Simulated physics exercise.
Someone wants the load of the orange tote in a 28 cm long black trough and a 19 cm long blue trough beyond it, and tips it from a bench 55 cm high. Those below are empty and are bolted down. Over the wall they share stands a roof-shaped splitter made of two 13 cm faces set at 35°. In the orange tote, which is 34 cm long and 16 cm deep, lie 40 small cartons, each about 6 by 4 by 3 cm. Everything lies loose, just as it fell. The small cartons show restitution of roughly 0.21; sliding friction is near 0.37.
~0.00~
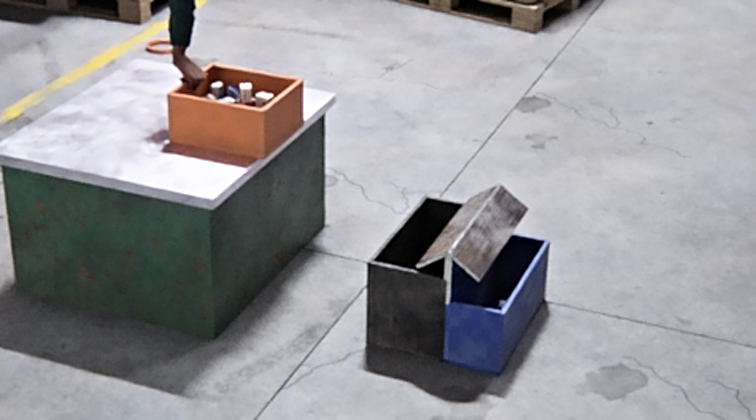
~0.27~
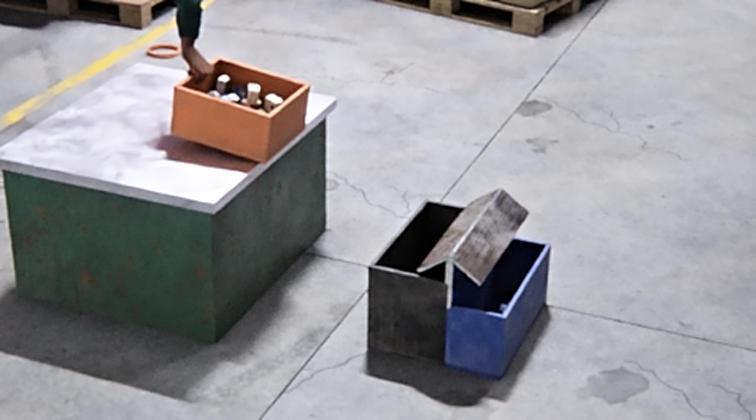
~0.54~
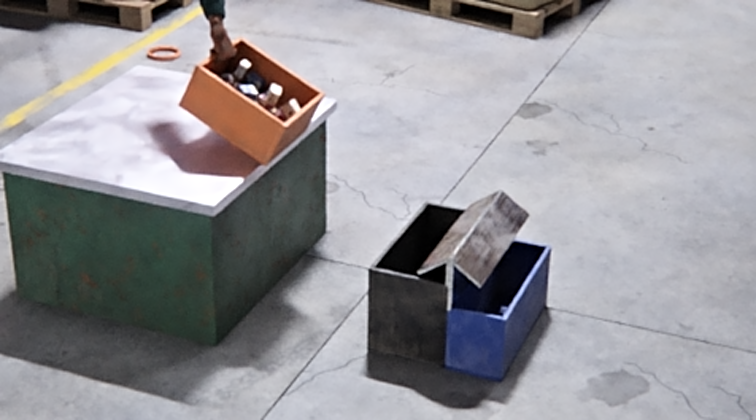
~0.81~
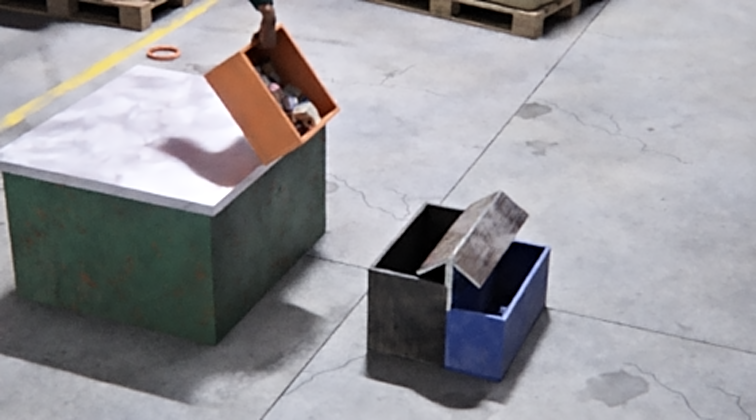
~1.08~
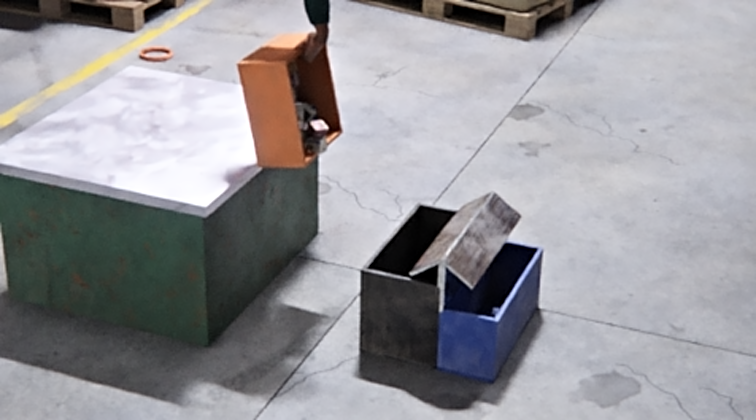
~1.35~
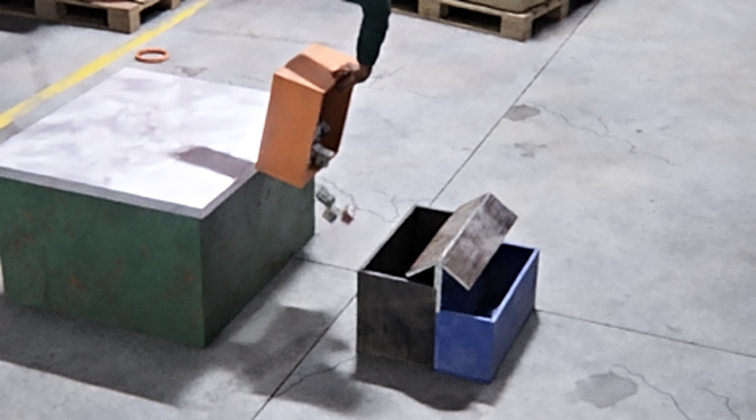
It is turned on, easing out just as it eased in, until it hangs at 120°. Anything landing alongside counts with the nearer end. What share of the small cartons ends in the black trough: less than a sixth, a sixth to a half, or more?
Fewer than one in six of the small cartons end in the black trough.
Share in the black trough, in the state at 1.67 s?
Close to 0 in a hundred.
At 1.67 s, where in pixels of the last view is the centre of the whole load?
Somewhere around (337, 184) in pixels.
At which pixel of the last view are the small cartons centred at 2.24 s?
The middle lies close to (363, 305).
After 1.49 s, tilt 111°; 35 still in the orange tote, 2 on the ground short of the black trough and 3 in the air.
After 1.67 s, tilt 119°; 13 still in the orange tote, 4 on the ground short of the black trough and 23 in the air.
After 1.92 s, tilt 120°; 5 still in the orange tote, 1 in the black trough, 25 on the ground short of the black trough and 9 in the air.
When it is over (at 2.24 s), 1 in the black trough and 39 on the ground short of the black trough. Asked share, 1 of 40, 2 per cent.
